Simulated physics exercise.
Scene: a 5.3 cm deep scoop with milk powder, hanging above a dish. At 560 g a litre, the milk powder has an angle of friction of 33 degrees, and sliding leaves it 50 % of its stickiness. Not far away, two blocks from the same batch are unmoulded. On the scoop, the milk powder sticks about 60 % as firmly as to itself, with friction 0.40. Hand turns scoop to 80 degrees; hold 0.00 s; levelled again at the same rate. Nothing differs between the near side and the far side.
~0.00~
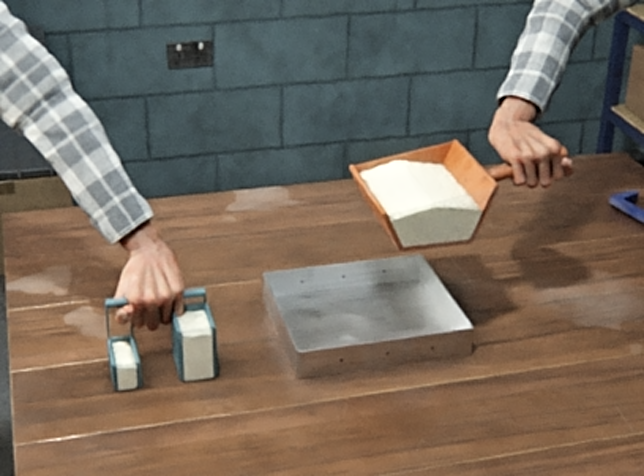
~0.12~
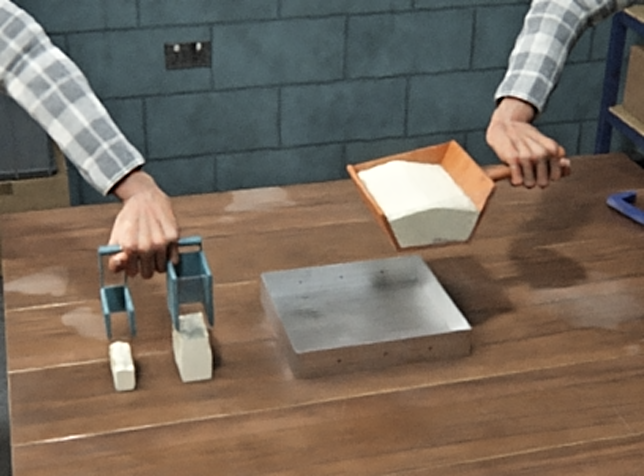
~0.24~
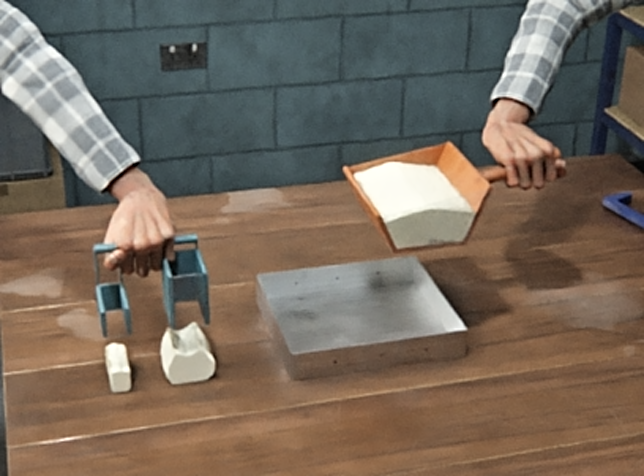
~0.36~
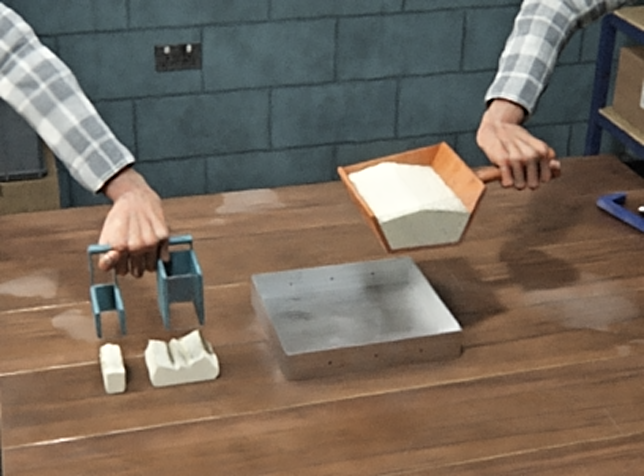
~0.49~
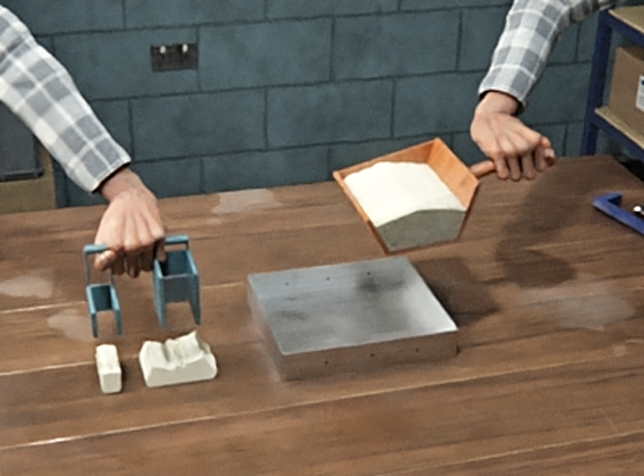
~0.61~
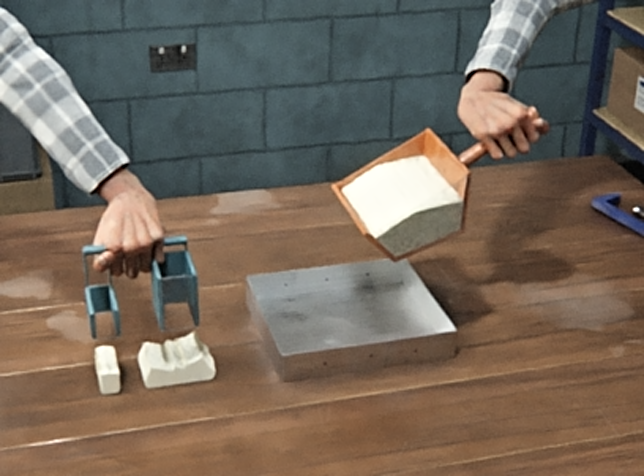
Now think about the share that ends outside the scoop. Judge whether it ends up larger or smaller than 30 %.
It ends up larger than 30 %.
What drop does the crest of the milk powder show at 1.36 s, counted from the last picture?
About 3.0 centimetres.
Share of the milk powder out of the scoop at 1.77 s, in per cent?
I'd estimate close to 55 in a hundred.
After 0.95 s, the scoop is at 63 degrees and 0 % has left it.
After 1.36 s, the scoop is at 66 degrees and 49 % has left it.
After 1.77 s, the scoop is at 13 degrees and 53 % has left it.
After 2.17 s, the scoop is at 0 degrees and 53 % has left it.
After 2.28 s, at the end, the scoop is at 0 degrees and 53 % has left it.
